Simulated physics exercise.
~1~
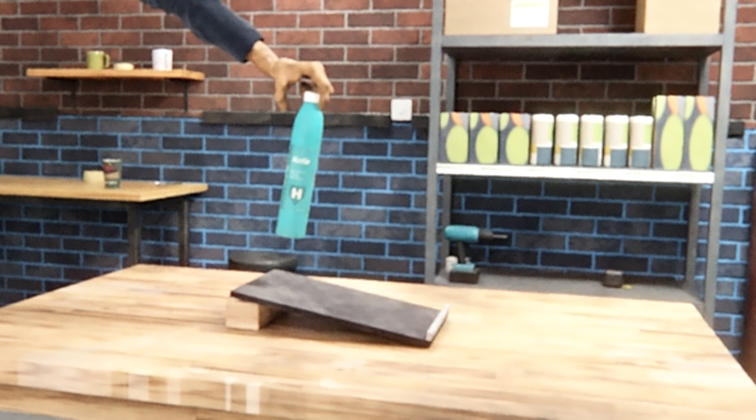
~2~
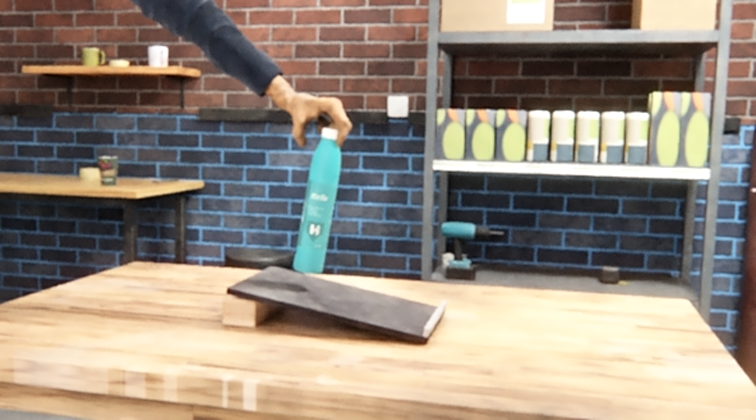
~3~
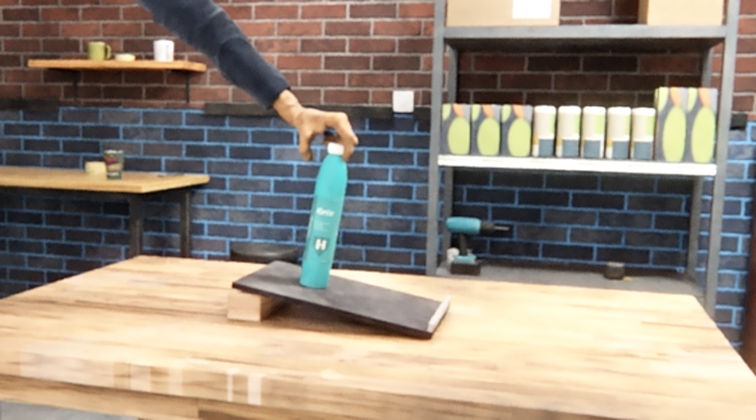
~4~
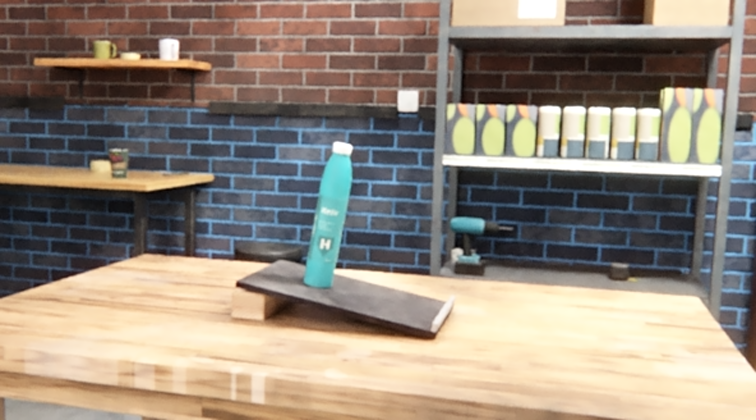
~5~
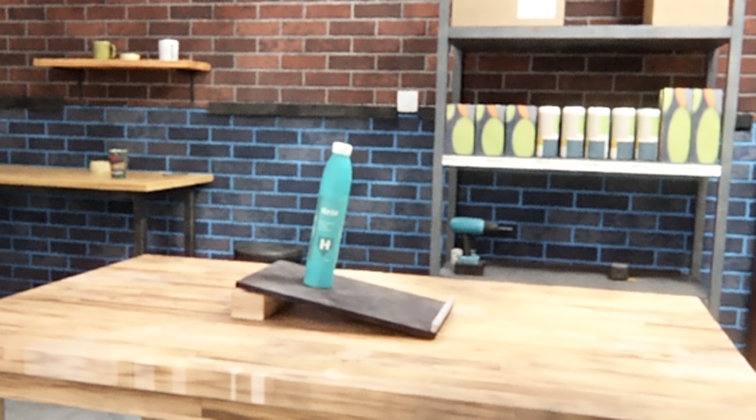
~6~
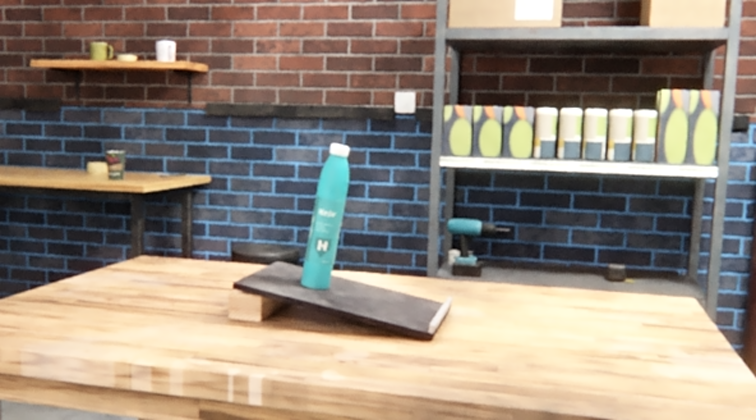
In the video, a hand lowers a turquoise bottle with a white cap onto a dark, sloping board propped on a wooden block on a table. The hand lets go and withdraws, and the bottle stays standing on the slope, leaning slightly to the right.
